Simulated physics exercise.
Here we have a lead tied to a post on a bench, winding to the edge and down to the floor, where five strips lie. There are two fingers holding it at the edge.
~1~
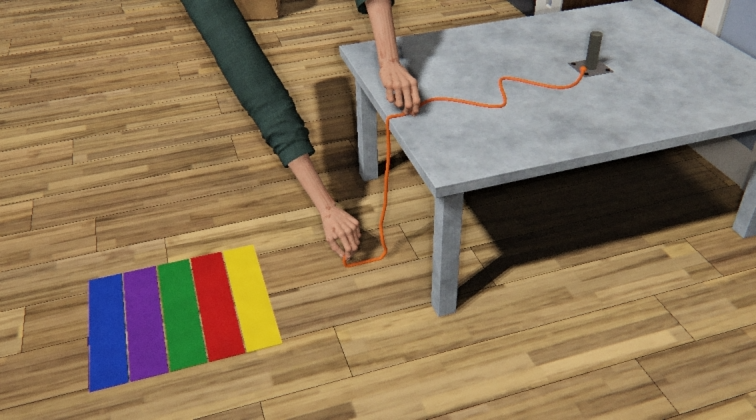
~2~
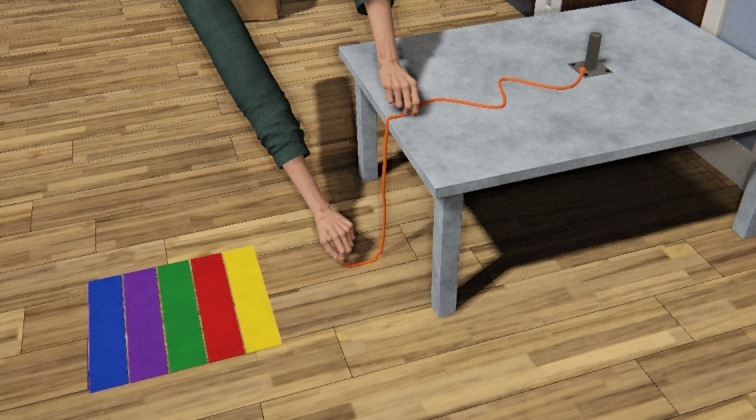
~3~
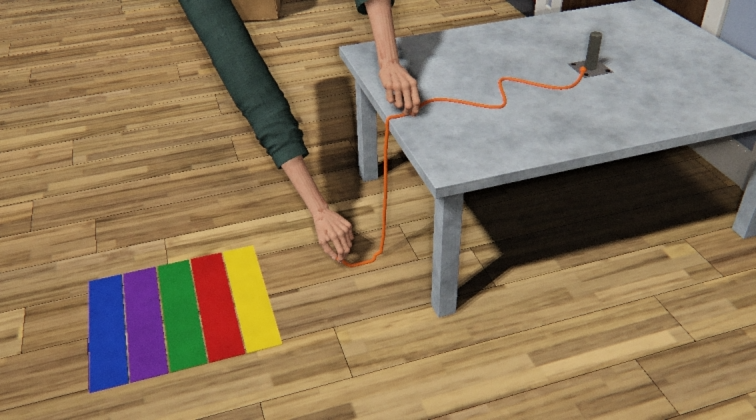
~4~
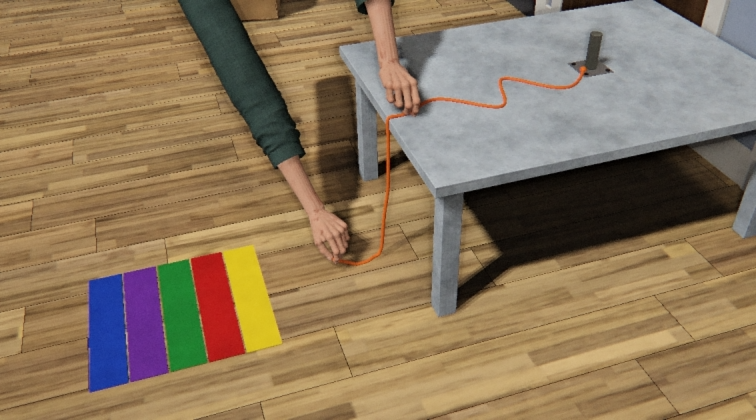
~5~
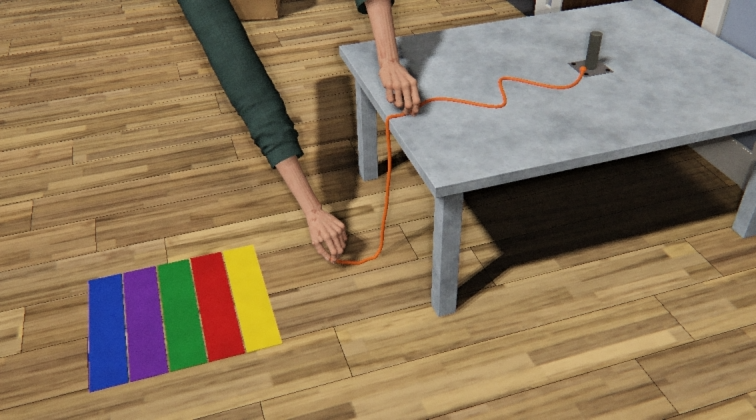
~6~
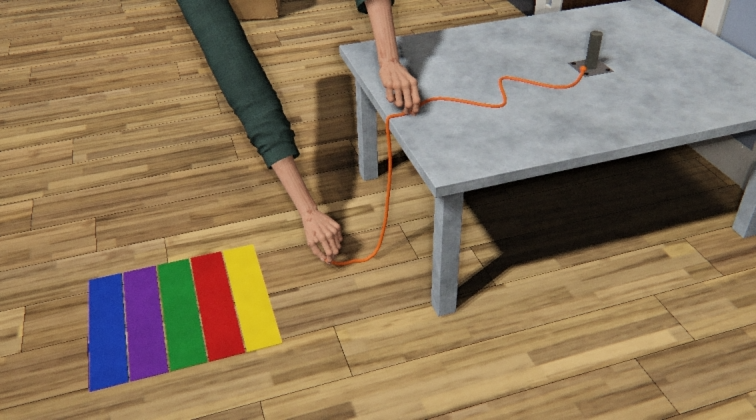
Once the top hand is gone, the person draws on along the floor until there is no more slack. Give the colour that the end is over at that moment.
The end is over purple.
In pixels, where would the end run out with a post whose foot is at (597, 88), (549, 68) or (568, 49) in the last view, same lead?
Taking the tries in turn, you get (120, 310), (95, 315) and (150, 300).
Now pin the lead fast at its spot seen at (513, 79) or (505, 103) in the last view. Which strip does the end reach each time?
In order: Green, then red.
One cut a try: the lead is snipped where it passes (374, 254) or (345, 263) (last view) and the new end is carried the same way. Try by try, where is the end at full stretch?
(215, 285) and (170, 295).
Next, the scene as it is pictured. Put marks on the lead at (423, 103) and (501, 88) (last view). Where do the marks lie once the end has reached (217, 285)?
The first lands at (378, 145), while the second lands at (465, 93).
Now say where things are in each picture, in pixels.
End (345, 256); yellow (259, 328); red (223, 337); green (186, 346); purple (147, 355); blue (108, 365), in the first frame.
End (339, 258); lead through (575, 85) (501, 80) (472, 104) (404, 115) (384, 179) (383, 241), in the second frame.
End (338, 259), in the third frame.
End (334, 259); lead through (575, 84) (501, 80) (472, 104) (404, 115) (388, 178) (383, 240), in the fourth frame.
End (331, 260), in the fifth frame.
End (327, 260); lead through (575, 84) (501, 79) (472, 103) (404, 114) (390, 177) (381, 240), in the sixth frame.
Soon after, end near (217, 285); over red.
After that, end near (171, 296); over green.
At the stop, end near (144, 302); over purple. The purple one.
